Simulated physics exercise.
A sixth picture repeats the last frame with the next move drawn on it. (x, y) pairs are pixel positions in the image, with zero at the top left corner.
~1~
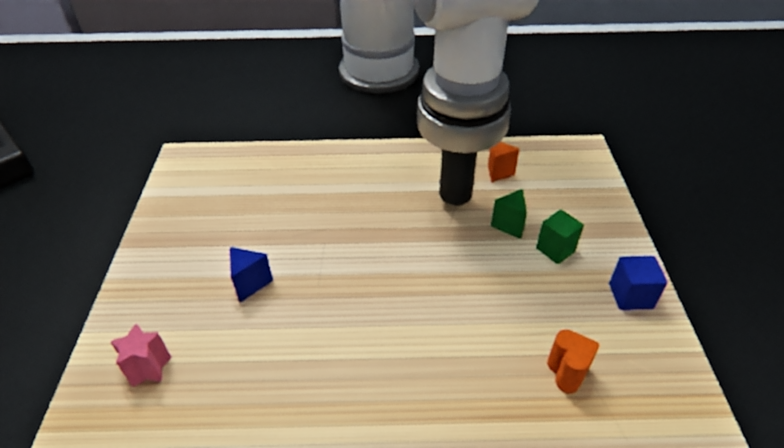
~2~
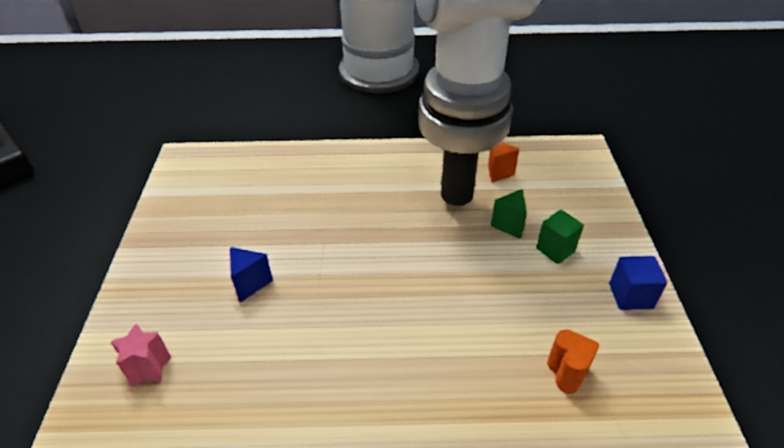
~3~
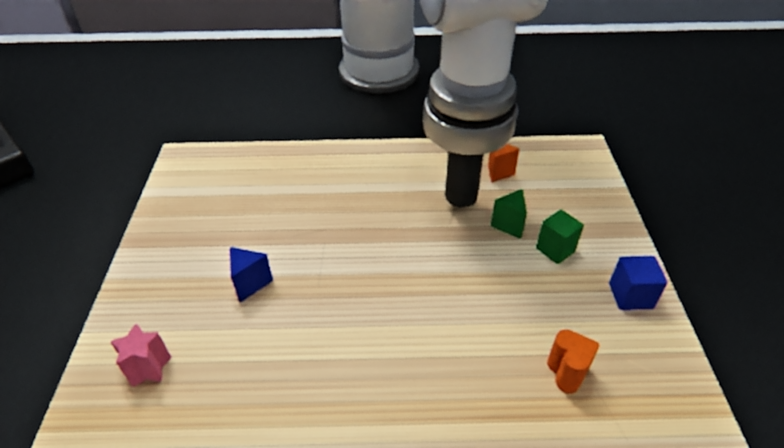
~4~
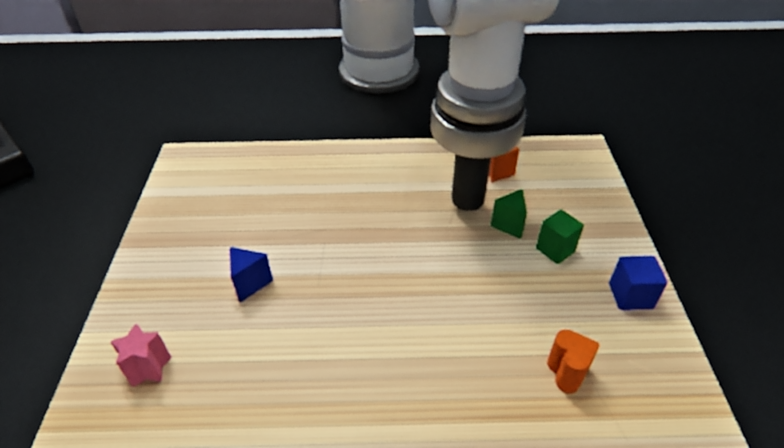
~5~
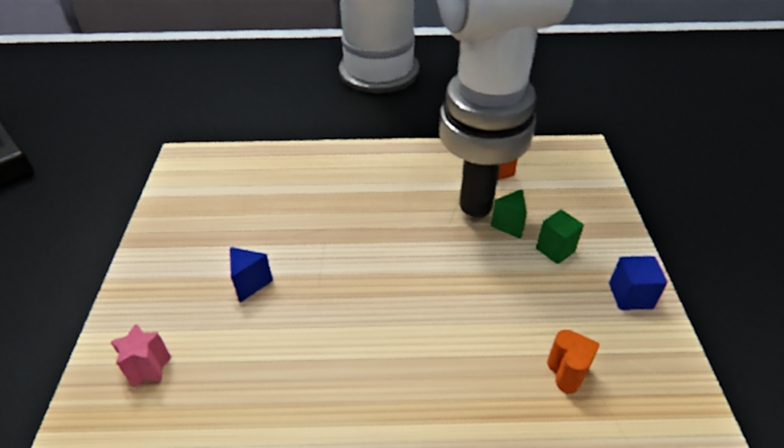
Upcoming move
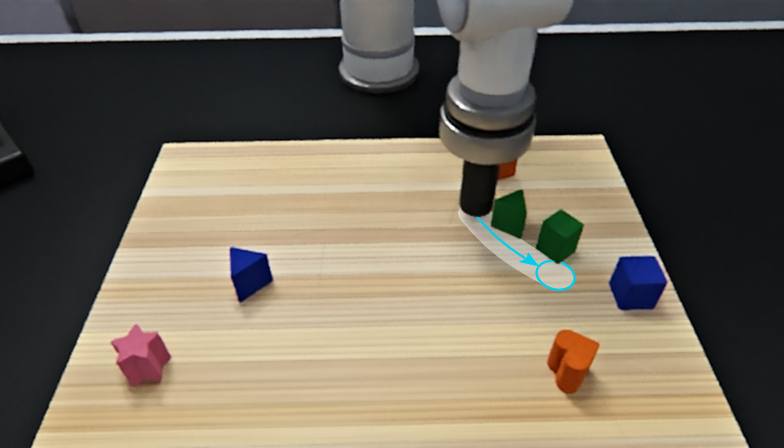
A robot arm with a black stick moved slightly right and a little nearer over a wooden board, ending close beside a green three-sided block, while the scattered colored blocks all stayed still.
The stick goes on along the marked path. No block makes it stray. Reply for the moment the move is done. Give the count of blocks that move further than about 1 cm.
When the path ends, I think you'll find one block out of place by more than 1 cm.
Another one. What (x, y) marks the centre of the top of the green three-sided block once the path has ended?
Around (538, 208).
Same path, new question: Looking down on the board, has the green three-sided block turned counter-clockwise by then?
That would be a yes.
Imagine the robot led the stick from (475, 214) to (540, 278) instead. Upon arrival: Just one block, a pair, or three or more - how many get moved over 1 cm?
Count: 1.
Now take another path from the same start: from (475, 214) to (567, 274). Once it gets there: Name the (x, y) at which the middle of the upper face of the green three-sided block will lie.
My best guess is (557, 209).
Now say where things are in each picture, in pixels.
Tip of the stick (455, 195), middles of tops, green three-sided block (515, 200), green square block (564, 223), blue square block (644, 269), in the first frame.
Stick (457, 196), nothing pushed, in the second frame.
Stick (461, 197), nothing pushed, in the third frame.
Stick (468, 200), nothing pushed, in the fourth frame.
Stick (476, 206), green three-sided block (515, 200), green square block (564, 223), blue square block (644, 269), in the fifth frame.
The line goes from (475, 214) over (496, 236) and (523, 257) to (556, 275).
The first path, step by step. One third of the way, stick (497, 228); green three-sided block (529, 206), turned 70° anticlockwise.
Two thirds of the way, stick (525, 249); green three-sided block (538, 208), turned 100° anticlockwise; green square block (567, 223).
At the end, stick (558, 267); green three-sided block (538, 208), turned 100° anticlockwise; green square block (569, 223); blue square block unmoved.
